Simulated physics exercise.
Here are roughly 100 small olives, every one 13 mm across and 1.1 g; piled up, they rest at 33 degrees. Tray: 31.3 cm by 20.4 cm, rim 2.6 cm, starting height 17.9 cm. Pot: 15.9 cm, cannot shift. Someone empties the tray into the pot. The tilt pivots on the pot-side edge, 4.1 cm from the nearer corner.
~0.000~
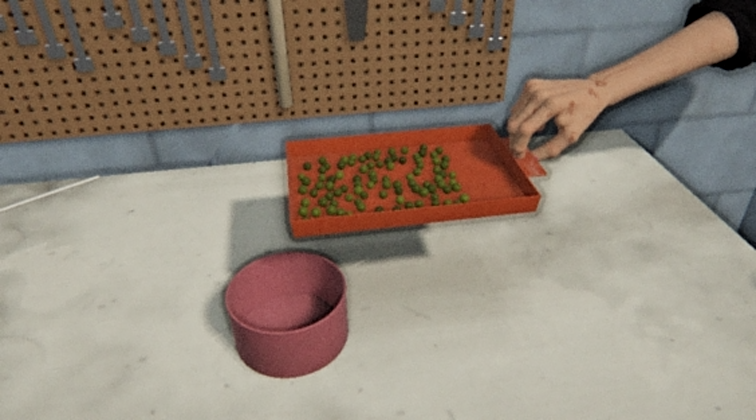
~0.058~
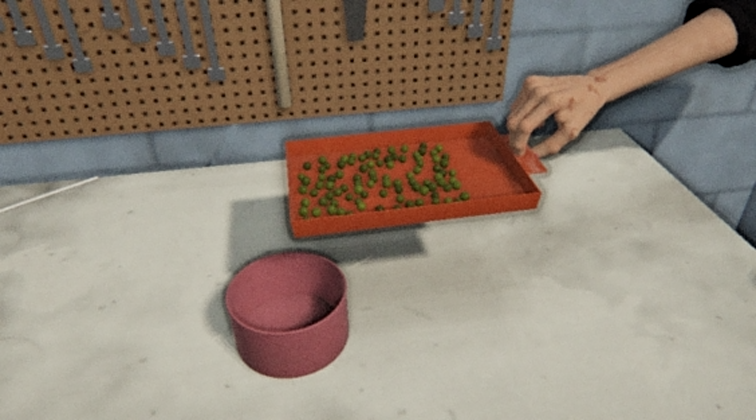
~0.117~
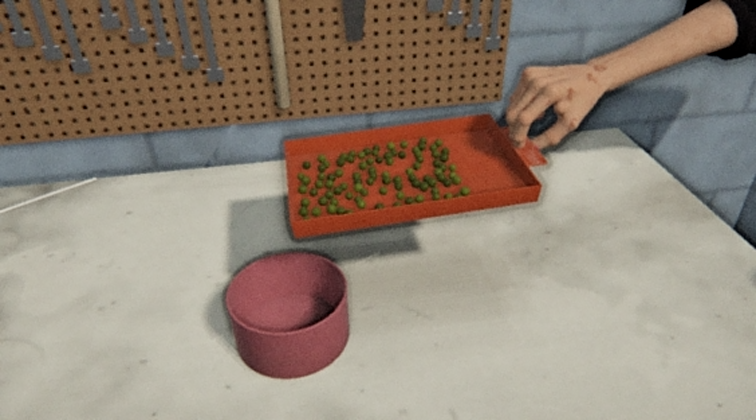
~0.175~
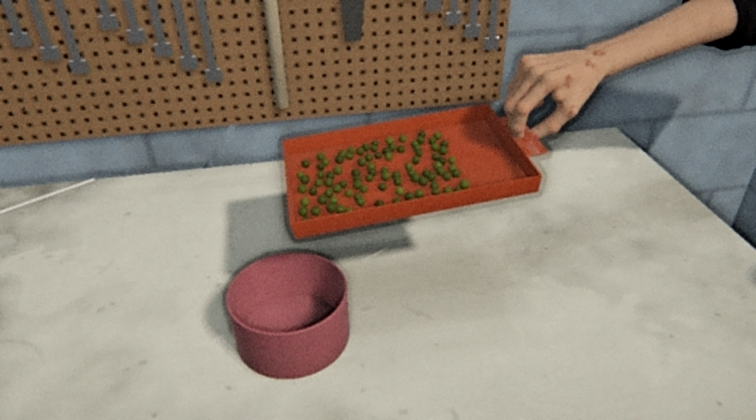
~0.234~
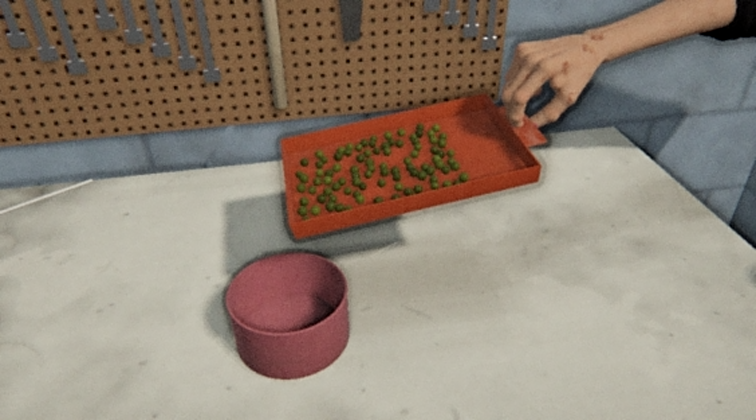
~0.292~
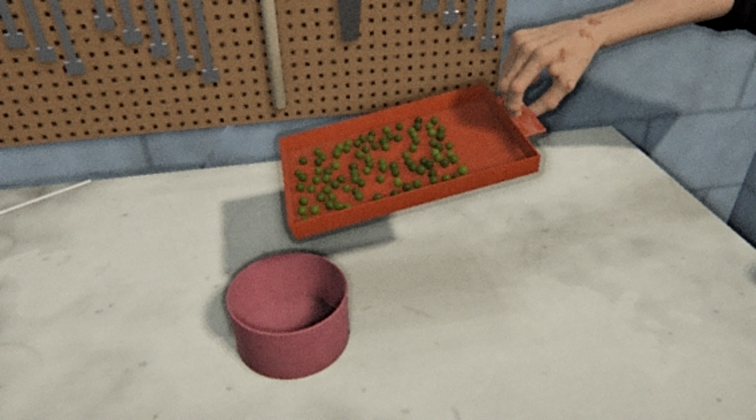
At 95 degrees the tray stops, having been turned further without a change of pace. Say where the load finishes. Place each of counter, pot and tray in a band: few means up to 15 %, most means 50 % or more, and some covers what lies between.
Counter: Some; pot: Most; tray: Few.
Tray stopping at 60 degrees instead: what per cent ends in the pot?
In that case some 0 per cent.
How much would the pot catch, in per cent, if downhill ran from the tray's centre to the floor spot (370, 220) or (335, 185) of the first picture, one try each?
First try: Around 65 percent; second try: Around 35 percent.
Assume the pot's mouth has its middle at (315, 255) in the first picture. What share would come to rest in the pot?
About 0 per cent.
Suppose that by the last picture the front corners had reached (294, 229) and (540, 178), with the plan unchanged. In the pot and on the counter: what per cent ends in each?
Pot 55 % / counter 45 %.
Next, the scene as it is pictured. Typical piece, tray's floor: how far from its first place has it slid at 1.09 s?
It has moved some 8 cm from its start.
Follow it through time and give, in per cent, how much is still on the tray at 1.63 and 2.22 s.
About 100, 55.
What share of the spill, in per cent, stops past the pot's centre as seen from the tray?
That comes to roughly 100 percent.
Then, at 1.09 s, tilt 50 degrees; the tray holds 100 %, the pot 0 %.
After 1.63 s, tilt 76 degrees; the tray holds 100 %, the pot 0 %.
After 2.22 s, tilt 95 degrees; the tray holds 55 %, the pot 0 %.
By 3.4 s all is still; counter 40 %, pot 60 %, tray 0 %.
